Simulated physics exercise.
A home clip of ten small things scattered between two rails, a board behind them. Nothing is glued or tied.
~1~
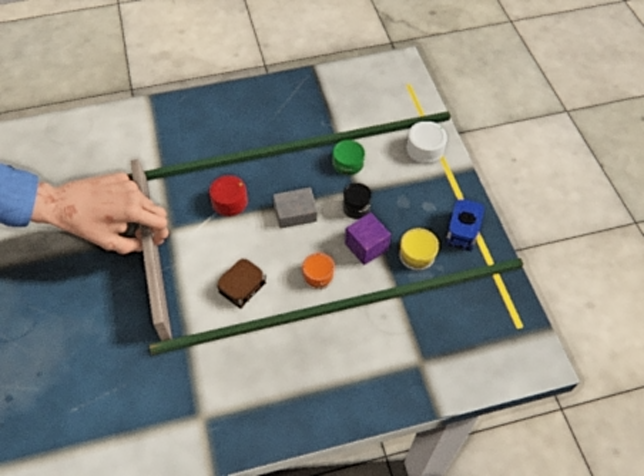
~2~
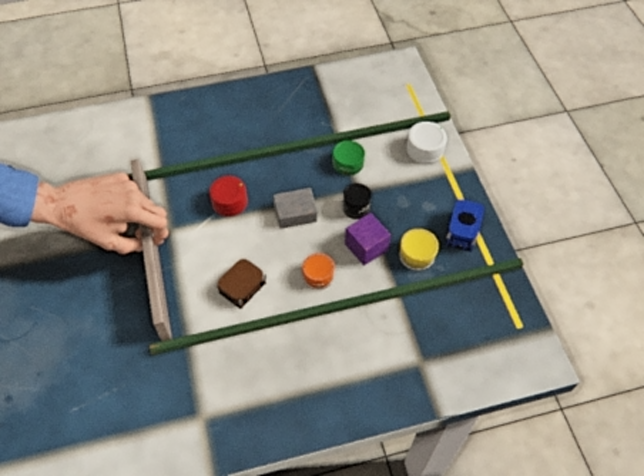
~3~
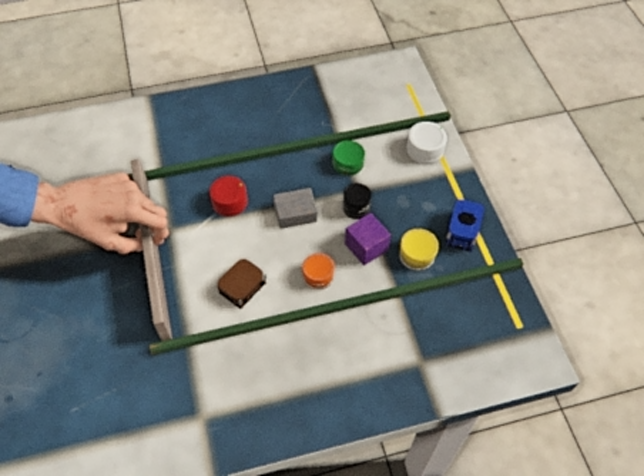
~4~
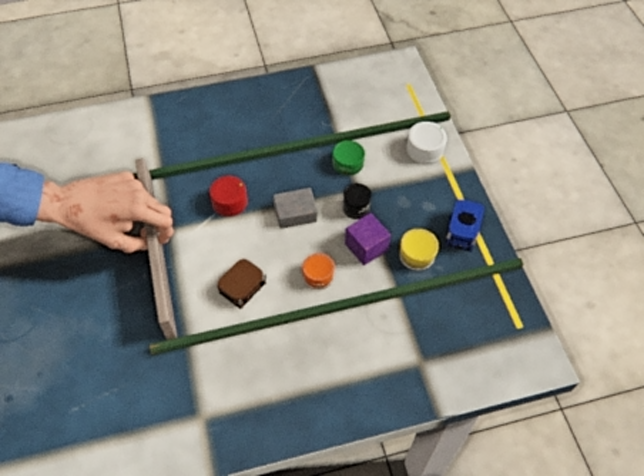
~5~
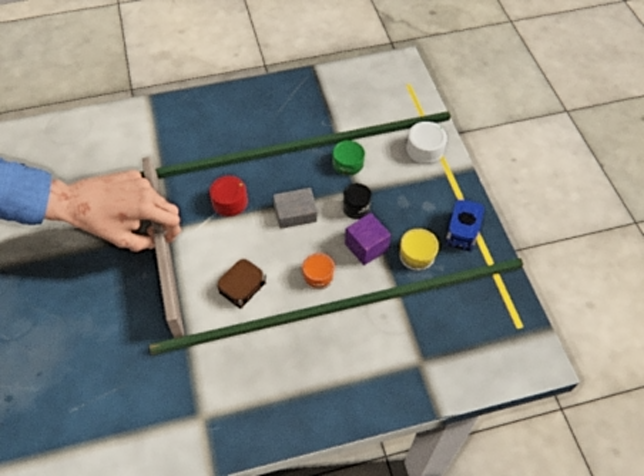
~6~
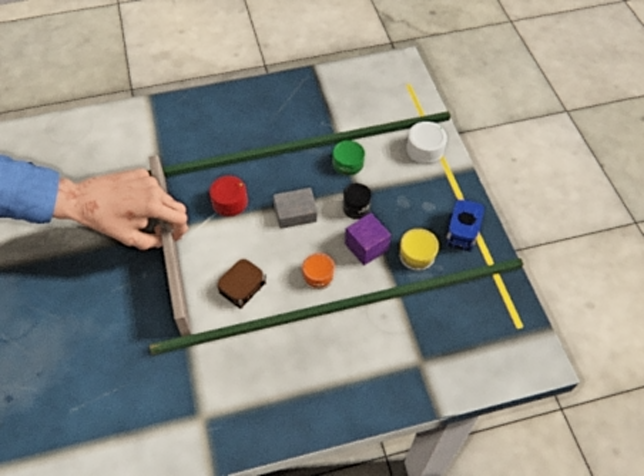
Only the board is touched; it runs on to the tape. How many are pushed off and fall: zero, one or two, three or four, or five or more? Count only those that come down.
In the end the number that fall off is five or more.
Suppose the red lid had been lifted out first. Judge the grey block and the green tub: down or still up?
The grey block is kept, the green tub holds on.
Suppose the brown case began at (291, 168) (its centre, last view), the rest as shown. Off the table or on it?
Then it stays on.
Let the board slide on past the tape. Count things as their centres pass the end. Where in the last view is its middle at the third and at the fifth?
Near (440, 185) and (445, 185).
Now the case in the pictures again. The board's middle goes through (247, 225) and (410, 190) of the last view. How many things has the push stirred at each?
3 and 10.
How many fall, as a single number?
It comes to 5.
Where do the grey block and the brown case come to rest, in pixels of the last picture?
About (473, 176), and the other about (484, 210).
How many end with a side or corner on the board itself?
That makes 5.
Early on, none off yet; blue case at rest near (465, 225); white lid at rest near (426, 143); yellow pot at rest near (418, 250).
Finally, the number that fall off is five or more; lost, purple block, black tub, yellow pot, white lid and blue case.
